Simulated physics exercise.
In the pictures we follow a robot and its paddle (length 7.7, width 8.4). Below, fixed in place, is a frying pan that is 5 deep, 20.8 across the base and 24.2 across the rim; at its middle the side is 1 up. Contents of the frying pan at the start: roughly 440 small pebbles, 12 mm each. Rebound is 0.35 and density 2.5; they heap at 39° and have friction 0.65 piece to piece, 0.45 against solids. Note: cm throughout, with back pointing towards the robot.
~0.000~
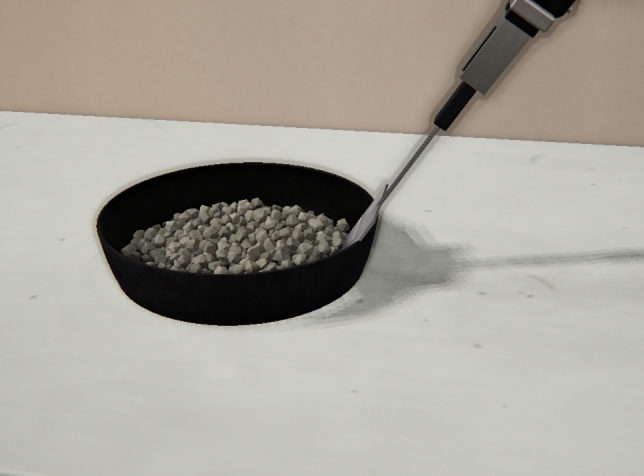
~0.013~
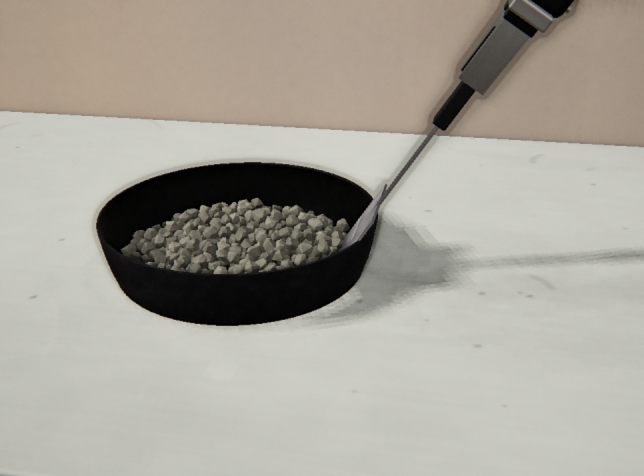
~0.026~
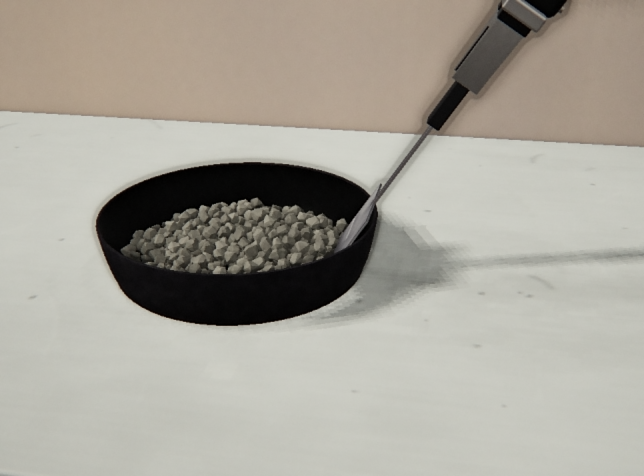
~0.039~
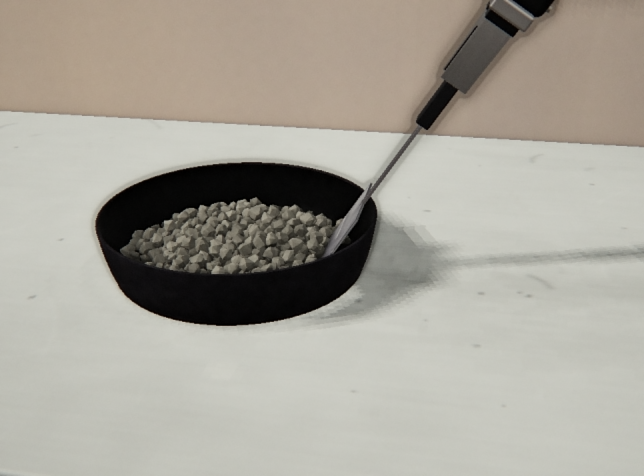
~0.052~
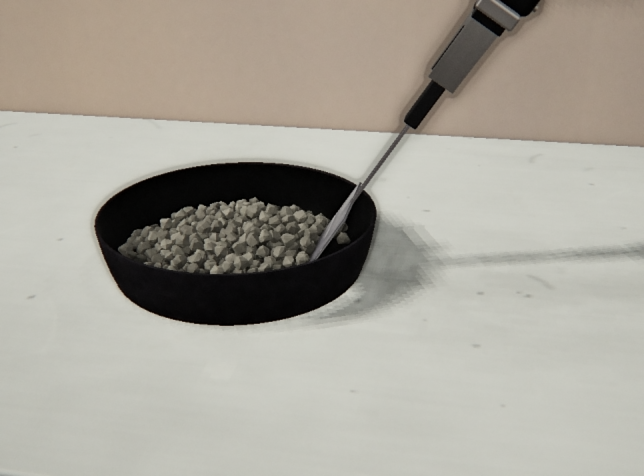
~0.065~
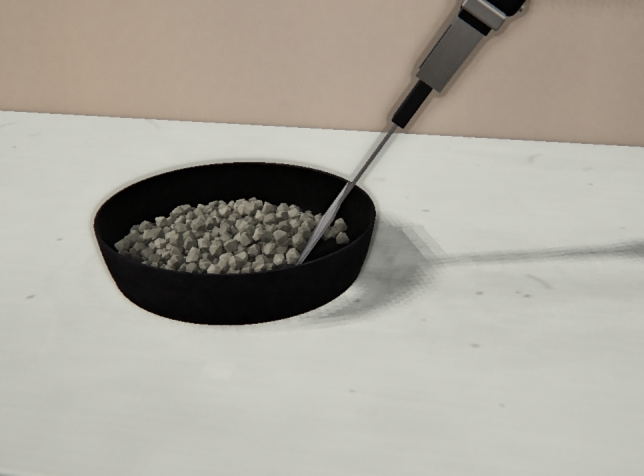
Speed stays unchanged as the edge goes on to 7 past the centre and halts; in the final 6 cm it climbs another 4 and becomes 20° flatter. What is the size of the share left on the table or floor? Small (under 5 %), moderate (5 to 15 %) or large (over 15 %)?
Moderate.
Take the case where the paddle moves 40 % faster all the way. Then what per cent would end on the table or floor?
15 per cent, roughly.
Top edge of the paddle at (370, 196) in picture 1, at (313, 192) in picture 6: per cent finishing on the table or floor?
Close to 20 in a hundred.
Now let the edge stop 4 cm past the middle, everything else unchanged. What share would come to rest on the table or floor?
Result: Approx. 0 %.
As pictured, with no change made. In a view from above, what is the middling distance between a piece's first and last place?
Some 3 centimetres.
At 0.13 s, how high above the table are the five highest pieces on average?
5 cm or so.
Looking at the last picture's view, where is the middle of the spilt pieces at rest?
Resting centre: About (43, 249).
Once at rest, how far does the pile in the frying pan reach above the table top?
Some 6.5 cm above the table.
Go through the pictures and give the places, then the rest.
Paddle top edge at (381, 202), sloping 57°; upper third of the load around (244, 237), from x 125 to 345, top at y 205; 445 in the frying pan, in the first picture.
Paddle top edge at (380, 202), sloping 57°; upper third of the load around (243, 237), from x 125 to 345, top at y 205, in the second picture.
Paddle top edge at (375, 202), sloping 57°; upper third of the load around (244, 236), from x 125 to 345, top at y 205, in the third picture.
Paddle top edge at (365, 201), sloping 57°; upper third of the load around (246, 235), from x 125 to 345, top at y 205, in the fourth picture.
Paddle top edge at (353, 200), sloping 57°; upper third of the load around (241, 233), from x 125 to 345, top at y 205, in the fifth picture.
Paddle top edge at (342, 199), sloping 57°; upper third of the load around (234, 232), from x 120 to 340, top at y 205; 445 in the frying pan, in the sixth picture.
By 0.13 s, sloping 57°, highest piece 6 above the table; 445 in the frying pan.
By 0.19 s, sloping 49°, highest piece 8 above the table; 445 in the frying pan.
By 0.42 s, sloping 37°, highest piece 6 above the table; 413 in the frying pan, 29 on the table or floor, 3 on the blade or in flight.
By 1.47 s, sloping 37°, highest piece 6 above the table; 413 in the frying pan, 32 on the table or floor.
Final count, 413 in the frying pan, 32 on the table or floor. That is 7 % on the table or floor.
